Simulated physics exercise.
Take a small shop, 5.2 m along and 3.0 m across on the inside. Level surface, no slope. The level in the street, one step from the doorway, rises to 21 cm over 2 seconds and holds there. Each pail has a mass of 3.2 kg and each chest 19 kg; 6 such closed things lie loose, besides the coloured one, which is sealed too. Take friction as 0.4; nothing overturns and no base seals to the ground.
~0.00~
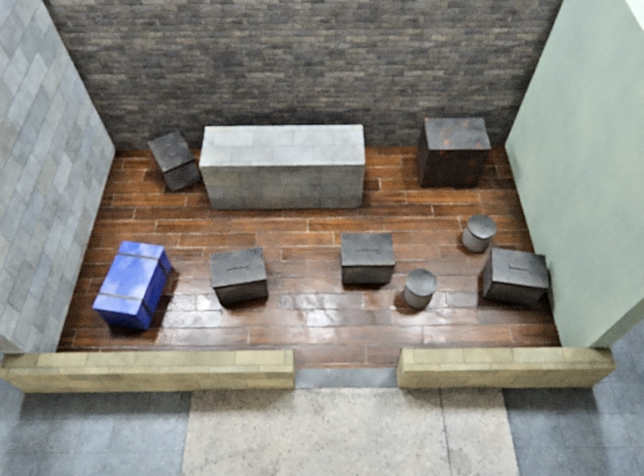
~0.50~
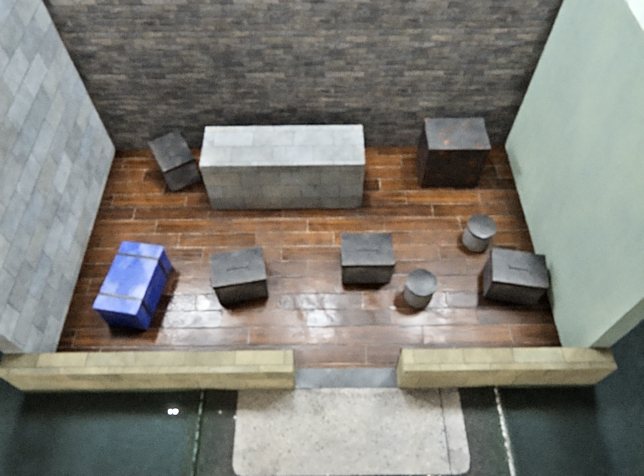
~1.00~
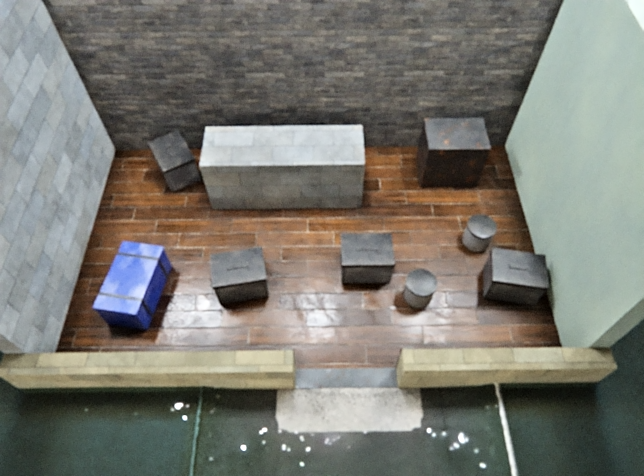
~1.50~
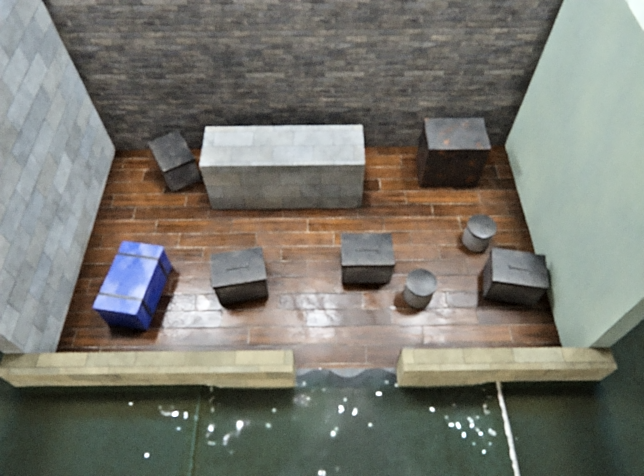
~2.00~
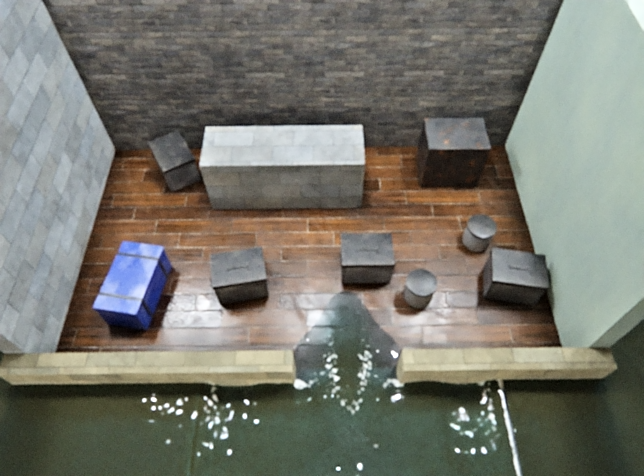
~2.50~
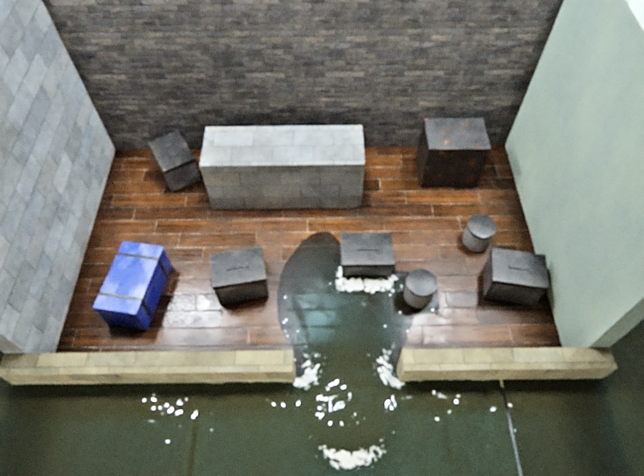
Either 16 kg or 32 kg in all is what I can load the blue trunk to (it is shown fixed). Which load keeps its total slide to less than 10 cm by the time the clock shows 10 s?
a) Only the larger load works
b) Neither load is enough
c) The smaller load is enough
(a) Only the larger load works.
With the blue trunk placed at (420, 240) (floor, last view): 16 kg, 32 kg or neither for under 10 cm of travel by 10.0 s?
Neither is enough.
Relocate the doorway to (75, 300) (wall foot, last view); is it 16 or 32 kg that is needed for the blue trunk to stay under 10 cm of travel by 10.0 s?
Result: Neither option suffices.
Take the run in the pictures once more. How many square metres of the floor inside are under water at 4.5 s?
I'd put it close to 9.0 m2.
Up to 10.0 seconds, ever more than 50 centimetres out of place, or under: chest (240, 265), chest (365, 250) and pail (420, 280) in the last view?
The three come out not as far, further, further, in that order.
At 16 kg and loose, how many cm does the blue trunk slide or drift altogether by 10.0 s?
Some 60 centimetres of travel in total.
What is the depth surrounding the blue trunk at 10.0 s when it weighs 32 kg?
Depth: Approx. 8 cm.
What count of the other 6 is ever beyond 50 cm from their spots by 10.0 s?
4.
After 3.5 s the blue trunk would be 0 cm from its start with 16 kg and 0 cm from its start with 32 kg; 0 cm of water round it then.
After 4.5 s the blue trunk would be 0 cm from its start with 16 kg and 0 cm from its start with 32 kg; 2 cm of water round it then.
After 7.0 s the blue trunk would be 5 cm from its start with 16 kg and 0 cm from its start with 32 kg; 5 cm of water round it then.
After 10.0 s the blue trunk would be 31 cm from its start with 16 kg and 1 cm from its start with 32 kg; 8 cm of water round it then.
